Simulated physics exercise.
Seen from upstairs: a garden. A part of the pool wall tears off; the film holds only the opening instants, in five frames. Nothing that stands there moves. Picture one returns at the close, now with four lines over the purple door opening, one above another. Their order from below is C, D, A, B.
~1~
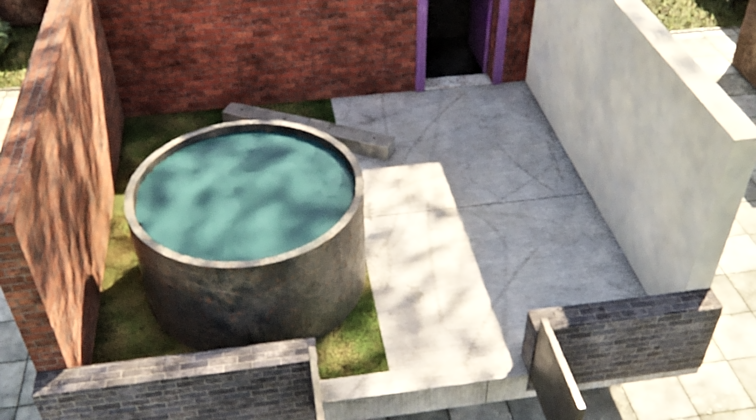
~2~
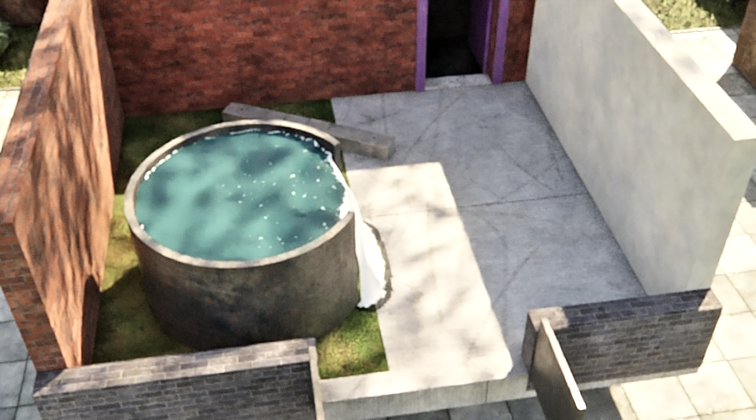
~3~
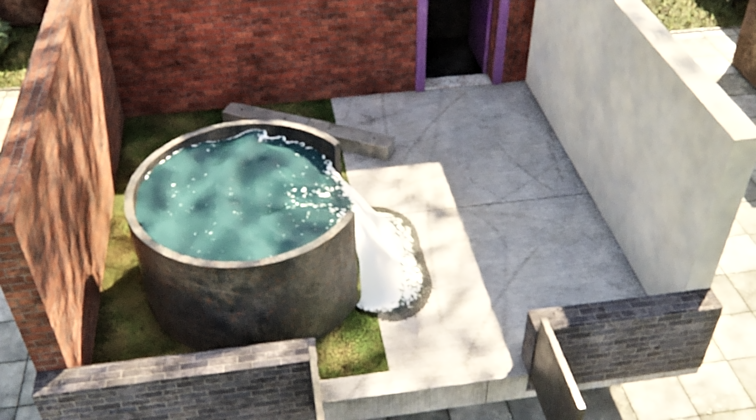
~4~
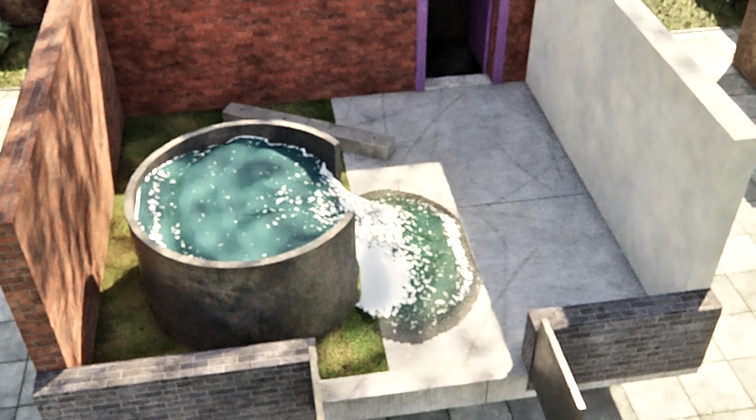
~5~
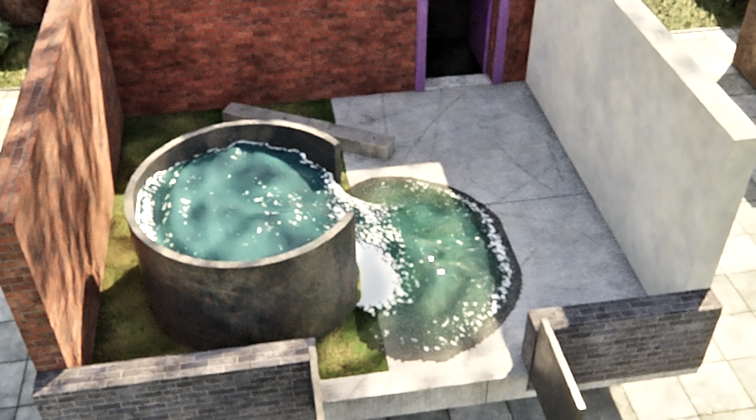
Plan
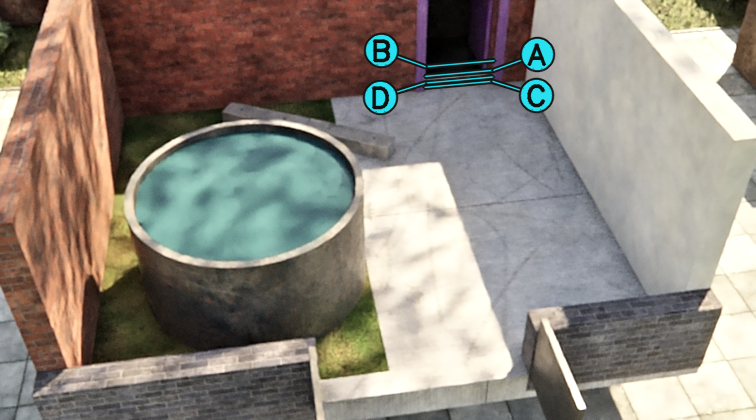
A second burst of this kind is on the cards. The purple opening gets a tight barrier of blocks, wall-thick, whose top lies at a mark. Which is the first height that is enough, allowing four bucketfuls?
Choose B.
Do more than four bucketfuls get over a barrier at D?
Yes.
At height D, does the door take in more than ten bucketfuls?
Yes, it does.
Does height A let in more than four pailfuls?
Yes, that goes wrong.
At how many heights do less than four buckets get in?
One of the four.
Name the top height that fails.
It is A.
In cyan, A at (459, 73); B at (460, 63); C at (458, 84); D at (459, 80); from the bottom up C, D, A, B.
For height A, about 9 bucketfuls get in.
For height B, a splash gets over, under a bucket.
For height C, dozens of bucketfuls pour in.
For height D, dozens of bucketfuls pour in.
